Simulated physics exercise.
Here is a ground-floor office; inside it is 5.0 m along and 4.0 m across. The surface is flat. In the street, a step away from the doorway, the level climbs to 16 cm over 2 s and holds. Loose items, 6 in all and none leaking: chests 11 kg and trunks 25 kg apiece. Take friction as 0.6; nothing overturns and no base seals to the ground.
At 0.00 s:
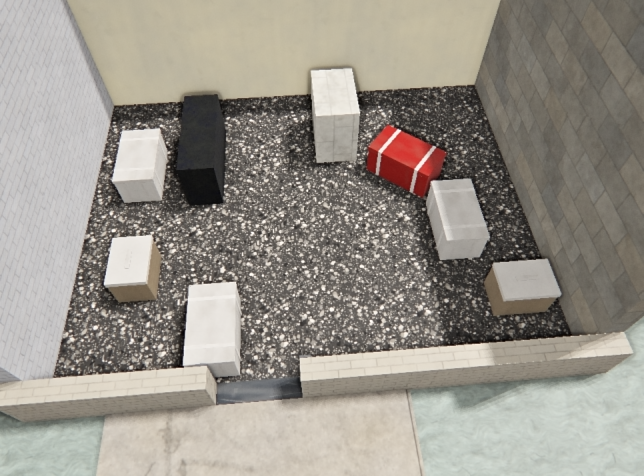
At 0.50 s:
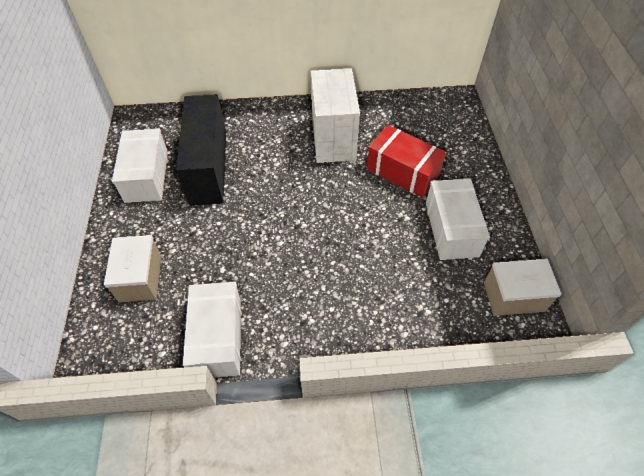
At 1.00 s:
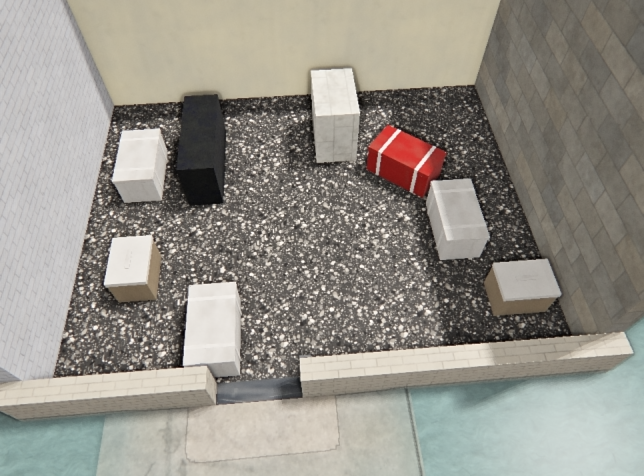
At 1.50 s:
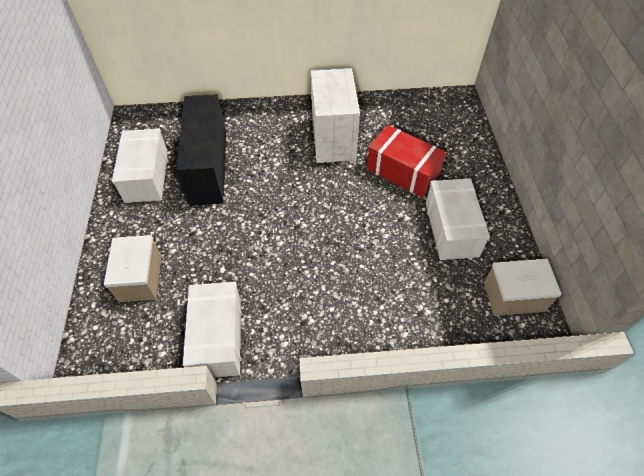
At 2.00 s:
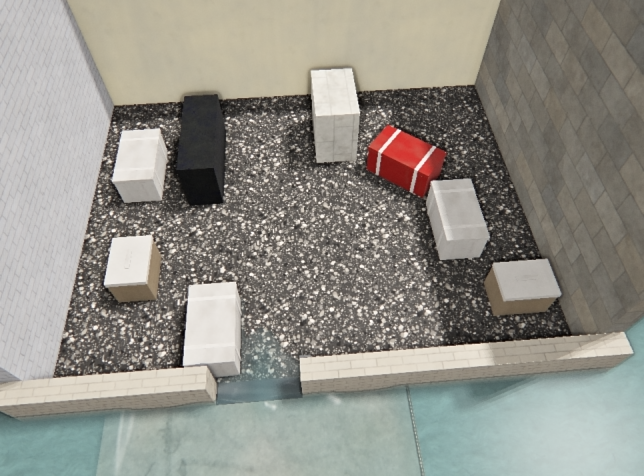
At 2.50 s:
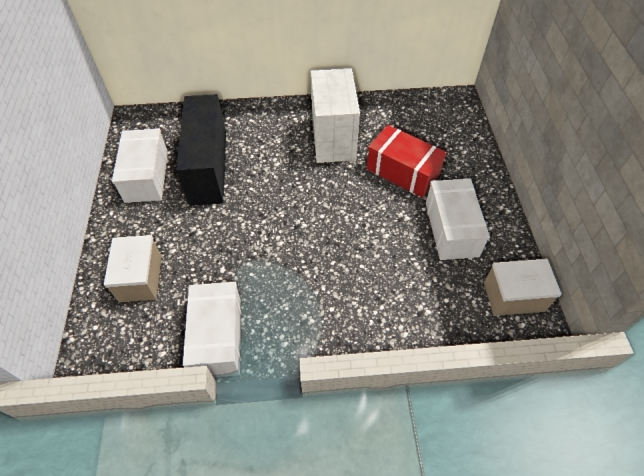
Water spreads over the street and enters through the doorway, while the boxes stay still.
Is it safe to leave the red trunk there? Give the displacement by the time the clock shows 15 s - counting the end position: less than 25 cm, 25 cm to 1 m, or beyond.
The red trunk holds its place.
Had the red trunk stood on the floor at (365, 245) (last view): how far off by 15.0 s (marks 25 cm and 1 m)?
It barely shifts.
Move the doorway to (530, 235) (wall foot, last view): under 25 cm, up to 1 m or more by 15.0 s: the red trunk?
In that case the red trunk barely shifts.
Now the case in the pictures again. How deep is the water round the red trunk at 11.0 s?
About 4 cm.
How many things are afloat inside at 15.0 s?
At that moment 0.
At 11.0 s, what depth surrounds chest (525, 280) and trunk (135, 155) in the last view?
About 3 and 4 cm.
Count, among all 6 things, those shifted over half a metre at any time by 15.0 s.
That makes 0.
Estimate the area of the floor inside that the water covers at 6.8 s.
Some 13 m2.
After 3.5 s the red trunk is near (407, 149), 0.0 m from its start, aground; 0 afloat.
After 6.8 s the red trunk is near (407, 149), 0.0 m from its start, aground; 0 afloat.
After 11.0 s the red trunk is near (407, 149), 0.0 m from its start, aground; 0 afloat.
After 15.0 s the red trunk is near (407, 149), 0.0 m from its start, aground; 0 afloat.
